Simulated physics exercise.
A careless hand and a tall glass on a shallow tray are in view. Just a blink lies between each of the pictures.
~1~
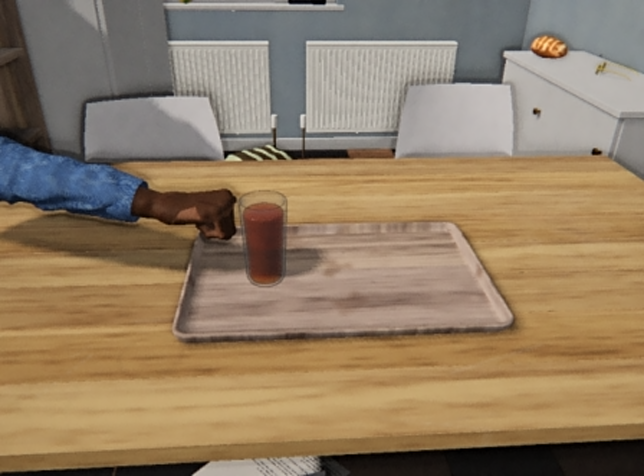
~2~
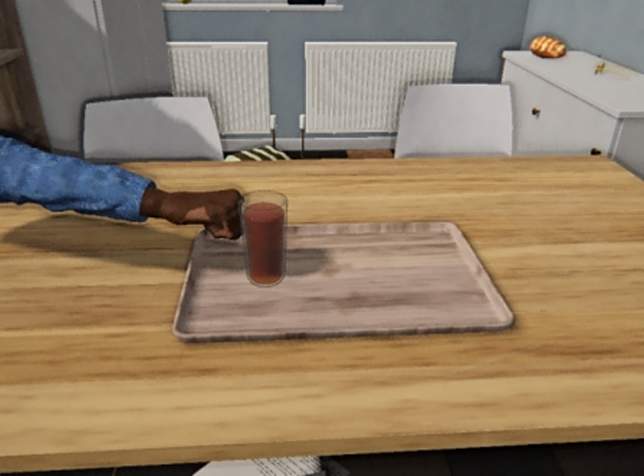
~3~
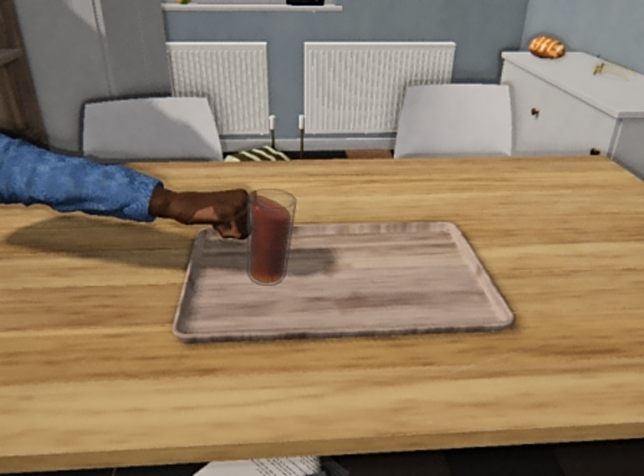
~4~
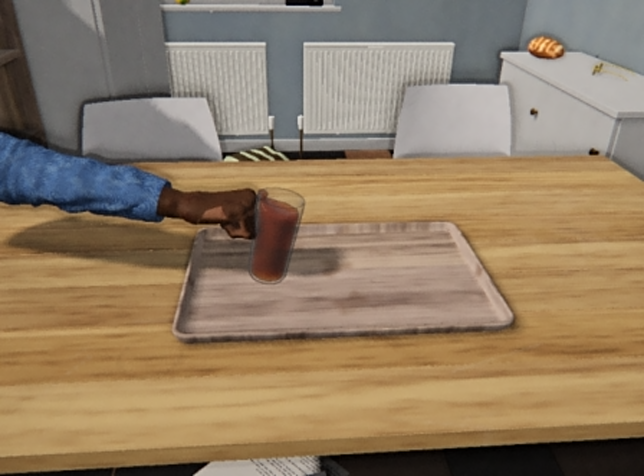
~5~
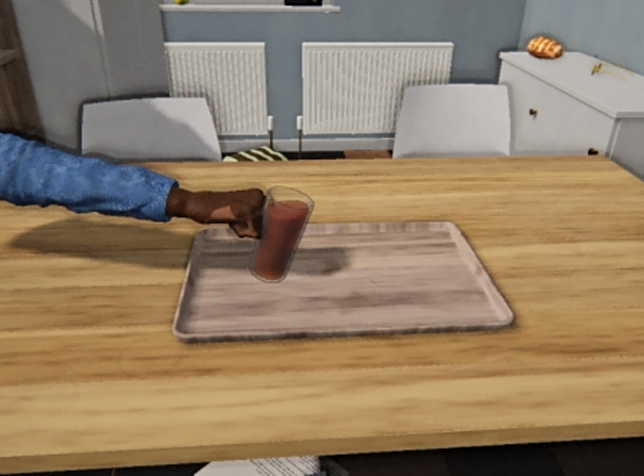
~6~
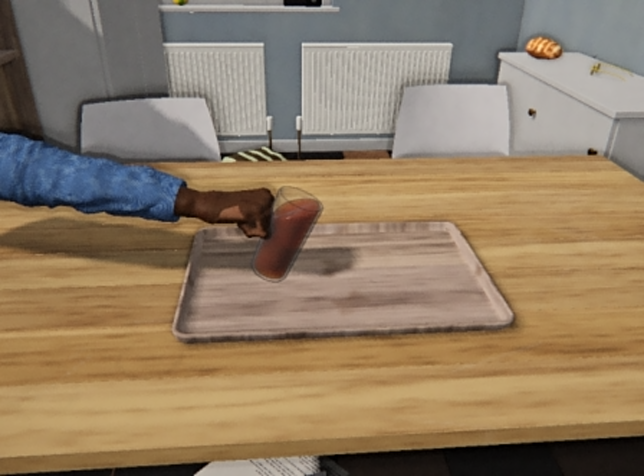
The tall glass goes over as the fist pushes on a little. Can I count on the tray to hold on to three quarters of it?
No, a quarter or more gets off it.
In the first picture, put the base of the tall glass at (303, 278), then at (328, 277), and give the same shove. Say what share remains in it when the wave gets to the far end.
70 %, then 80 %.
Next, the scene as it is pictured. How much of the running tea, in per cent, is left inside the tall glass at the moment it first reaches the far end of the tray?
About 65 per cent.
A moment on, the tall glass is falling and 99 per cent is in the glass, 0 on the tray and 1 above or beyond its rim.
Next, the tall glass lies on its side and 79 per cent is in the glass, 13 on the tray and 8 above or beyond its rim.
Then the tall glass lies on its side and 47 per cent is in the glass, 39 on the tray and 14 above or beyond its rim.
Later the tall glass lies on its side and 26 per cent is in the glass, 38 on the tray and 36 above or beyond its rim.
In the end 65 per cent is held by tray and glass, 35 is off the tray.
